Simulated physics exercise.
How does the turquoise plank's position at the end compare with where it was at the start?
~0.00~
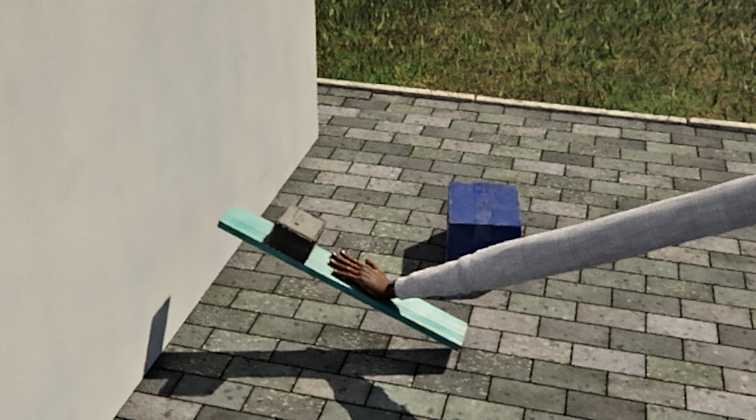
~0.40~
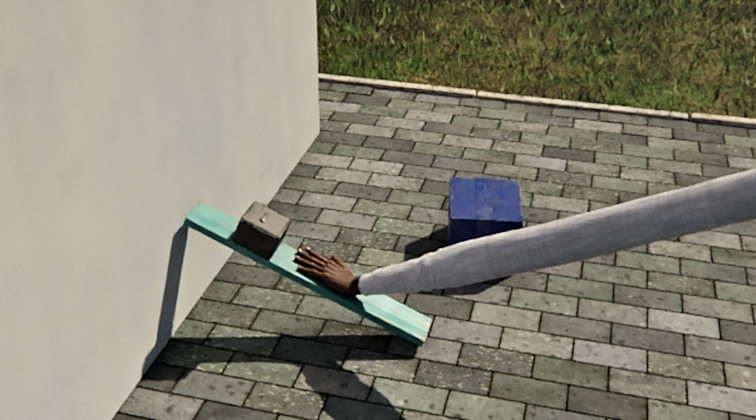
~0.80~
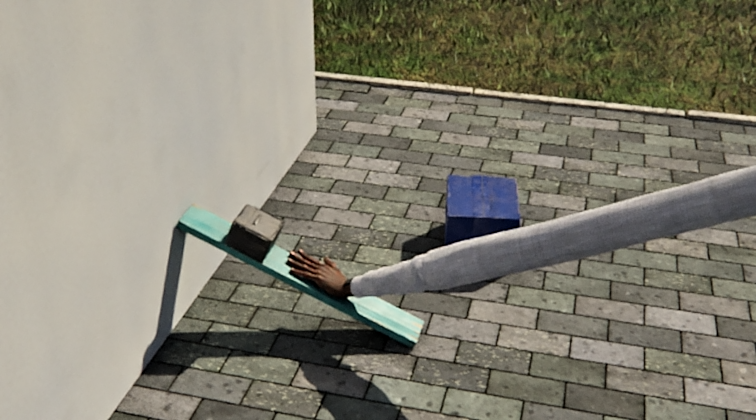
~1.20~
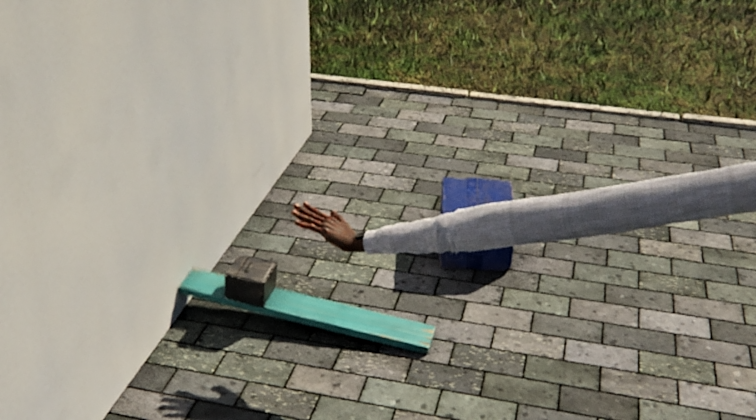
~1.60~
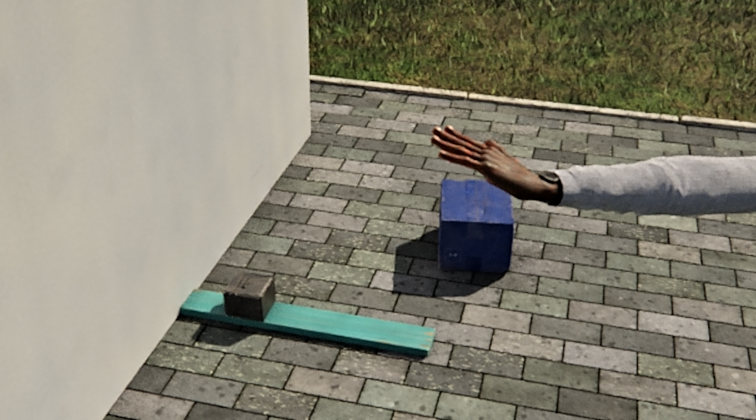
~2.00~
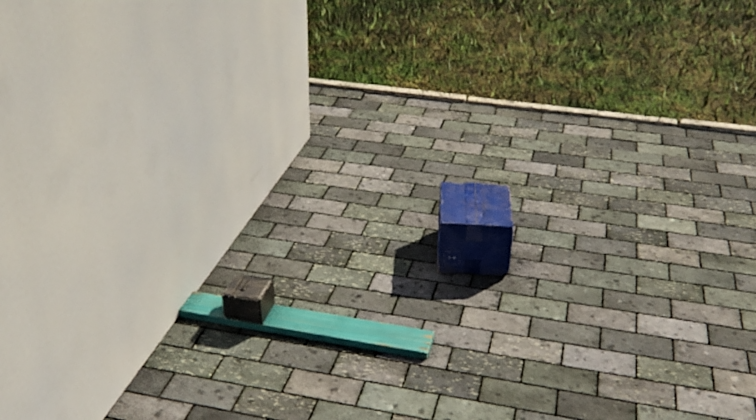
At the start it is tilted up under the hand, a little away from the wall. By the end it is slightly farther left and lower, lying flat on the paving at the foot of the wall.
On paving beside a pale wall, a hand props a turquoise plank carrying a block, lets go, and the plank slips flat.
